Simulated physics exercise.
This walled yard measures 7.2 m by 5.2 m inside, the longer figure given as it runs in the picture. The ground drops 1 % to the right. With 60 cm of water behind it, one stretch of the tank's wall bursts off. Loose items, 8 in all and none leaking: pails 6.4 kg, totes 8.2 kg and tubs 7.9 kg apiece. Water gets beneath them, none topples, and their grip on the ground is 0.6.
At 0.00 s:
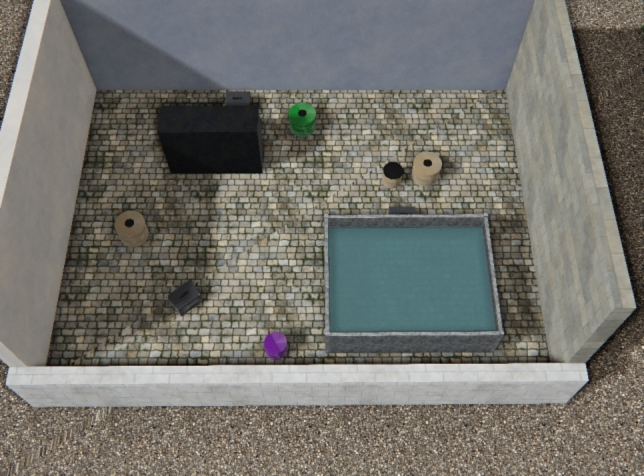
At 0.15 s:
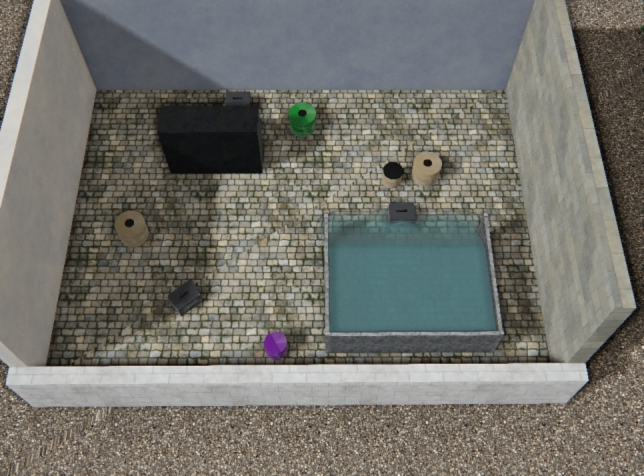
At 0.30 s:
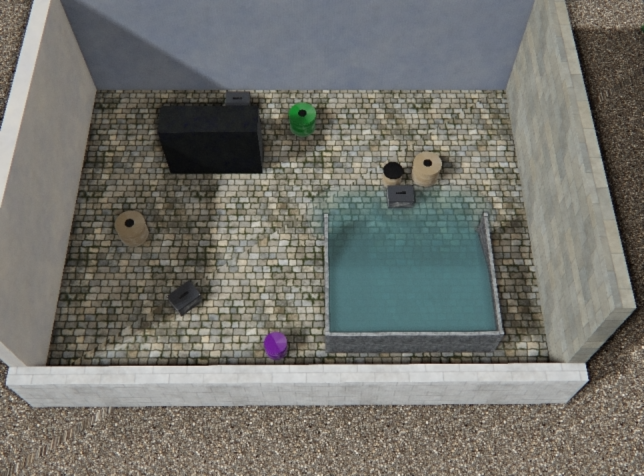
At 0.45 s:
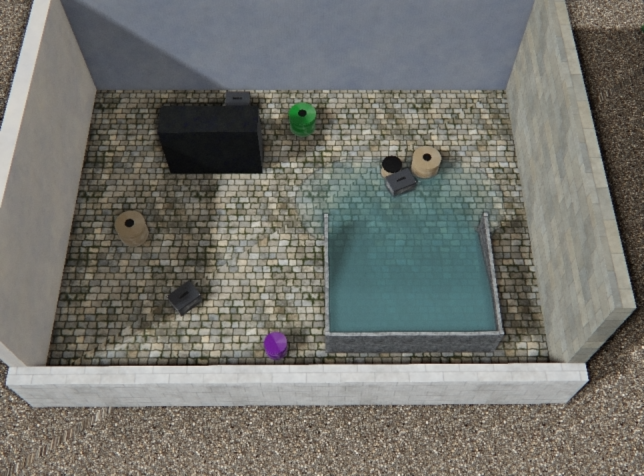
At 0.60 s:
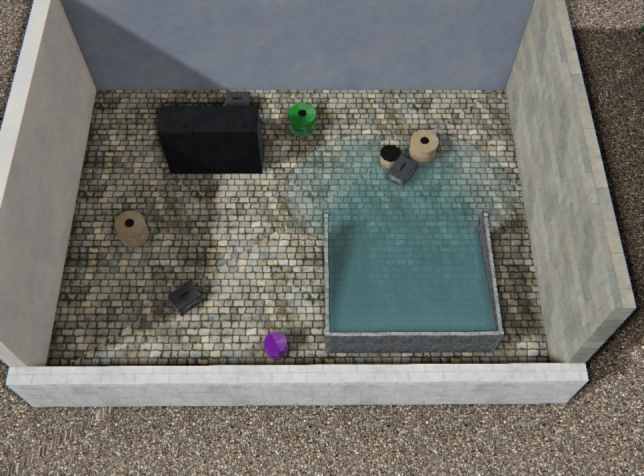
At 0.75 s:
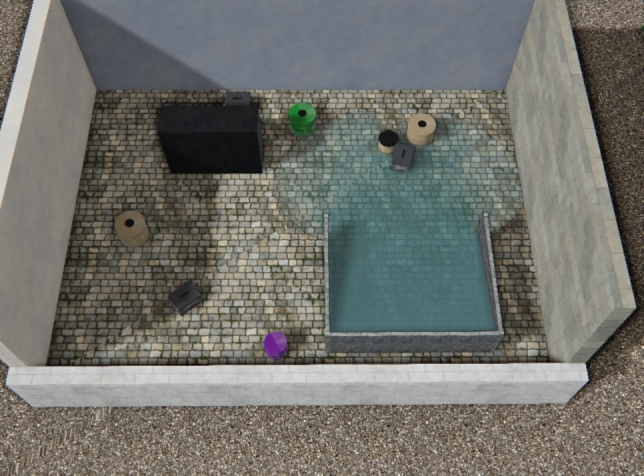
A walled yard paved with mottled stone is seen from high above, a teal water tank at its lower right. A black block stands at upper left beside a green tub, with tan and dark containers right of centre, another tan one at left and a purple pail near the front. The tank's back wall gives way, water spreads backward across the paving, and a grey box and two nearby containers shift toward the back.
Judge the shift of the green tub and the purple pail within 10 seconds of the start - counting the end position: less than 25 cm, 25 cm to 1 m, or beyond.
The green tub travels far; the purple pail moves a short way.
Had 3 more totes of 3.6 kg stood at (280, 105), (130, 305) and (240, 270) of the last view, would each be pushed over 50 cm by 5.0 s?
In that order: Over, short of it, short of it.
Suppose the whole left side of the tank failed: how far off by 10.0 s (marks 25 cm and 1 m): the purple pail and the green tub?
In that case the purple pail gets carried off, the green tub ends far away.
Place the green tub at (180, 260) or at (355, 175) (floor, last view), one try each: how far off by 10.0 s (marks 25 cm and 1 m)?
In that order: It travels far; it ends far away.
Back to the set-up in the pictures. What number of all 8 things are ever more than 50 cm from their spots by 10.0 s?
7 of them.
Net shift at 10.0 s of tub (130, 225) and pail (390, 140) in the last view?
In that order: 150 cm, 400 cm.
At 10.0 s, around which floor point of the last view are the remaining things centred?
Around (253, 277).
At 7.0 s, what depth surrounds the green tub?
About 6 cm.
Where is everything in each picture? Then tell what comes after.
In the first picture, the green tub at (302, 113), on the bottom; the purple pail at (275, 343) rests on the ground; water covers 4.1 m2; 0 of 8 have shifted.
In the second picture, the green tub at (302, 113), on the bottom; the purple pail at (275, 343) rests on the ground; water covers 5.3 m2; 1 of 8 have shifted.
In the third picture, the green tub at (302, 113), on the bottom; the purple pail at (275, 343), on the bottom; water covers 6.7 m2; 1 of 8 have shifted.
In the fourth picture, the green tub at (302, 113) rests on the ground; the purple pail at (275, 343), on the bottom; water covers 8.2 m2; 3 of 8 have shifted.
In the fifth picture, the green tub at (302, 113) rests on the ground; the purple pail at (275, 343) rests on the ground; water covers 10.0 m2; 3 of 8 have shifted.
In the sixth picture, the green tub at (302, 113), on the bottom; the purple pail at (275, 343), on the bottom; water covers 12.0 m2; 3 of 8 have shifted.
After 2.0 s the green tub is near (265, 82), 0.9 m from its start, afloat; the purple pail is near (275, 343), 0.0 m from its start, aground; 4 afloat.
After 4.5 s the green tub is near (97, 118), 3.3 m from its start, afloat; the purple pail is near (275, 343), 0.0 m from its start, aground; 5 afloat.
After 7.0 s the green tub is near (133, 251), 3.6 m from its start, afloat; the purple pail is near (275, 342), 0.0 m from its start, aground; 5 afloat.
After 10.0 s the green tub is near (86, 328), 4.8 m from its start, afloat; the purple pail is near (309, 337), 0.5 m from its start, afloat; 6 afloat.
